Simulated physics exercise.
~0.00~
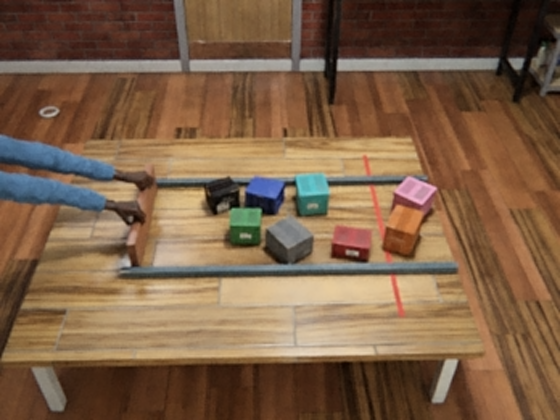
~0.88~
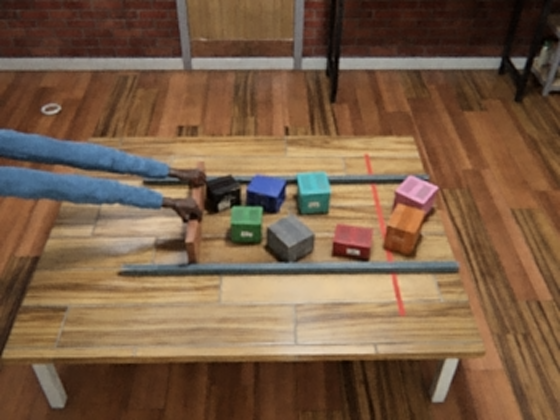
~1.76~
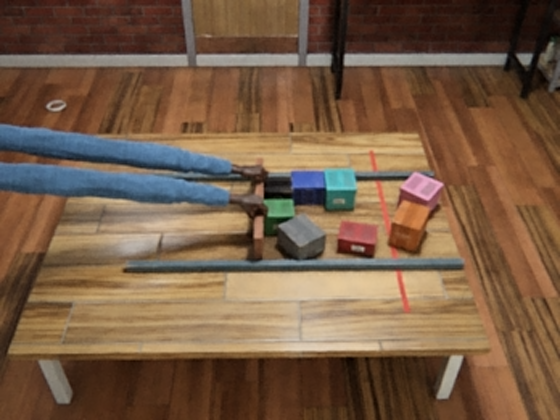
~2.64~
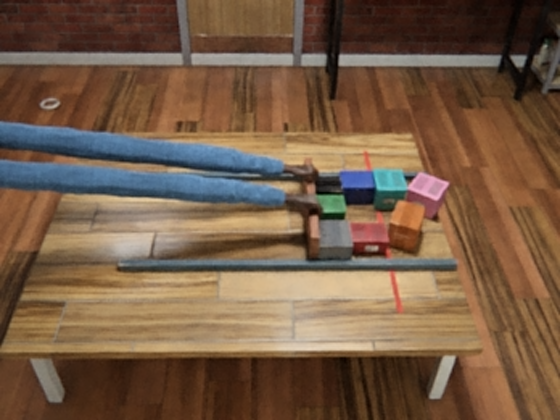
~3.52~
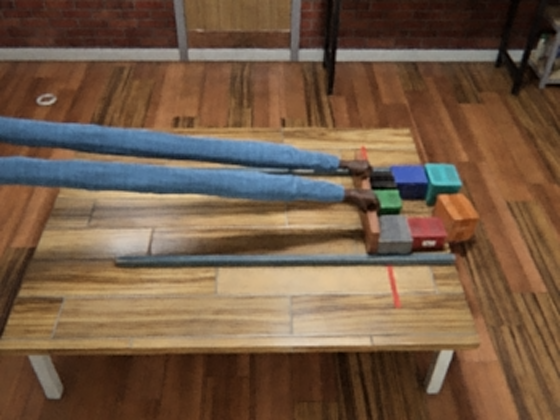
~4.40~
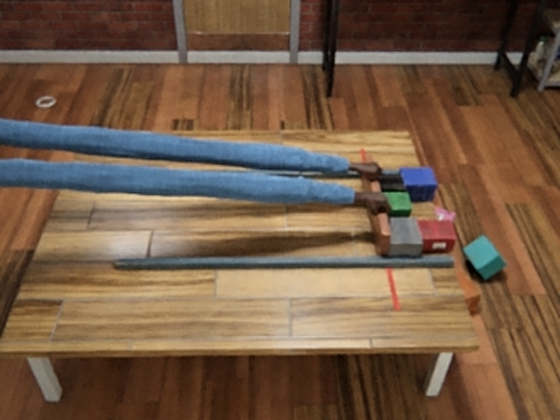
Two arms pushing a plank rightward across a wooden table, bunching coloured boxes together and sending turquoise, orange and pink ones off the end.
